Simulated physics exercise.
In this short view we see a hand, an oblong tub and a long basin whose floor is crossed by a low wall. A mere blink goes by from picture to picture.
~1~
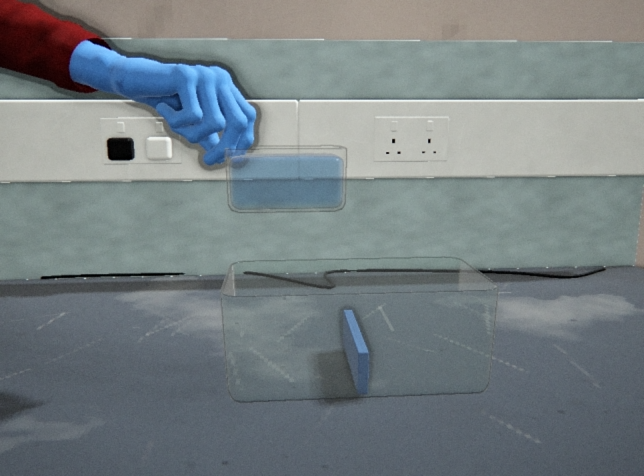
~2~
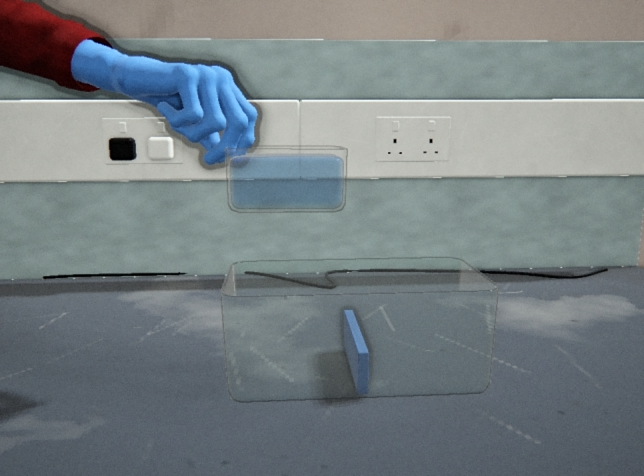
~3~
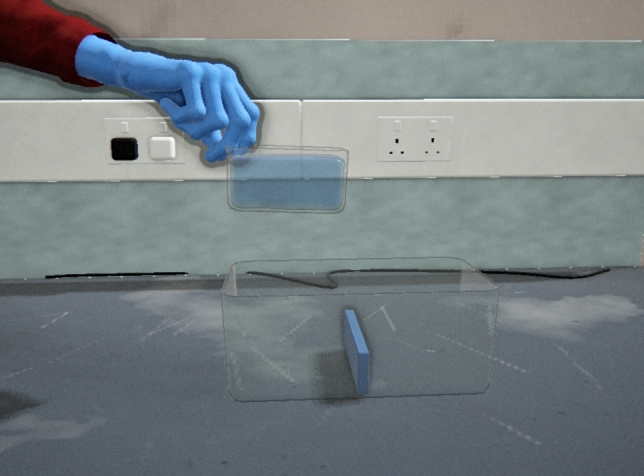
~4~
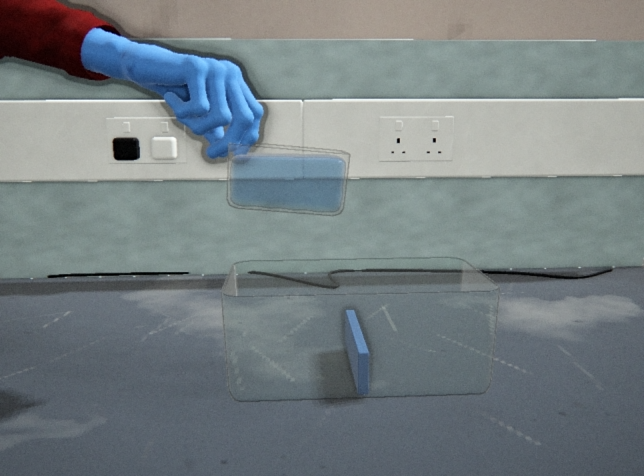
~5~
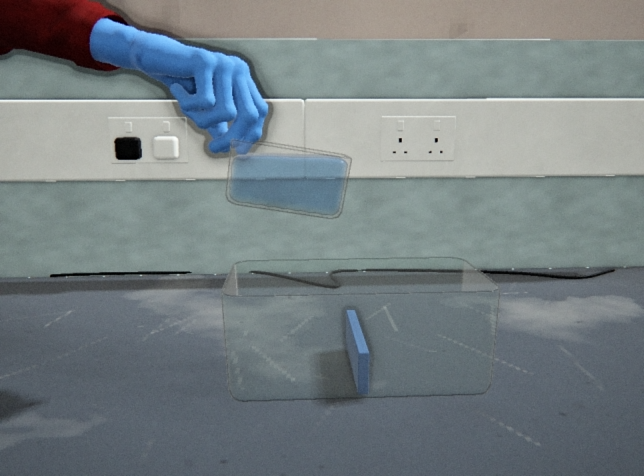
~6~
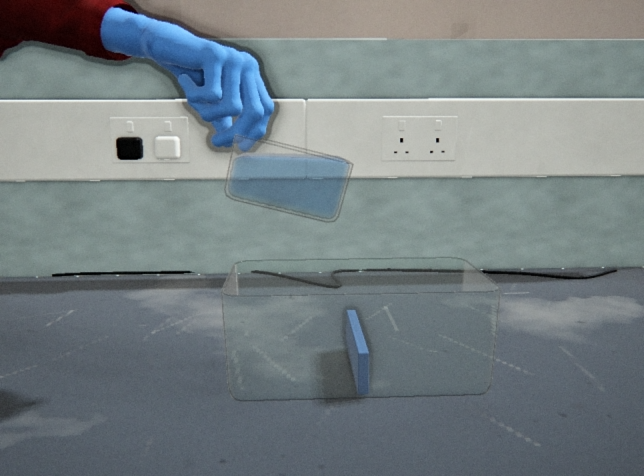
At a scuffed grey worktop below a wall with sockets, a blue-gloved hand holds a clear oblong tub of blue liquid, nearly level, above a long basin with a low blue wall inside. The hand shifts slightly right and turns, gradually tilting the tub so its right side dips modestly.
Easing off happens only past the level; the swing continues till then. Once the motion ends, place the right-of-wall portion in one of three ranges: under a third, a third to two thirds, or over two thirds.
After it calms, what's right of the wall is a large share, beyond two thirds.
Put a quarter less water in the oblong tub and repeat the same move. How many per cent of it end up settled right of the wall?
Near 75 in a hundred.
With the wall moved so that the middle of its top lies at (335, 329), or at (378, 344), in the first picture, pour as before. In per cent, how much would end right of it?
Roughly 95 % and 65 %.
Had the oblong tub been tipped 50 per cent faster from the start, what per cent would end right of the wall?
Somewhere near 80 percent.
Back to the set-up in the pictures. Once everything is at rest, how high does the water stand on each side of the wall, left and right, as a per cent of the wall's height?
The left reaches some 10 %, the right about 50 %.
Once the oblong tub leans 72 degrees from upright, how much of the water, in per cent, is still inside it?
About 40 %.
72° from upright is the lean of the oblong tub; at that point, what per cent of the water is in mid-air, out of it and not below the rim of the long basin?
Around 35 in a hundred, more or less.
A moment on, the oblong tub is tipped part way and 40 per cent is still to pour, 0 is left of the wall and 26 right of it.
Next, the oblong tub is tipped right over and 7 per cent is still to pour, 7 is left of the wall and 81 right of it.
Then the oblong tub is tipped right over and 0 per cent is still to pour, 17 is left of the wall and 82 right of it.
Later the oblong tub is tipped right over and 0 per cent is still to pour, 18 is left of the wall and 82 right of it.
Finally, 18 per cent lies left of the wall, 82 right of it and 0 outside.
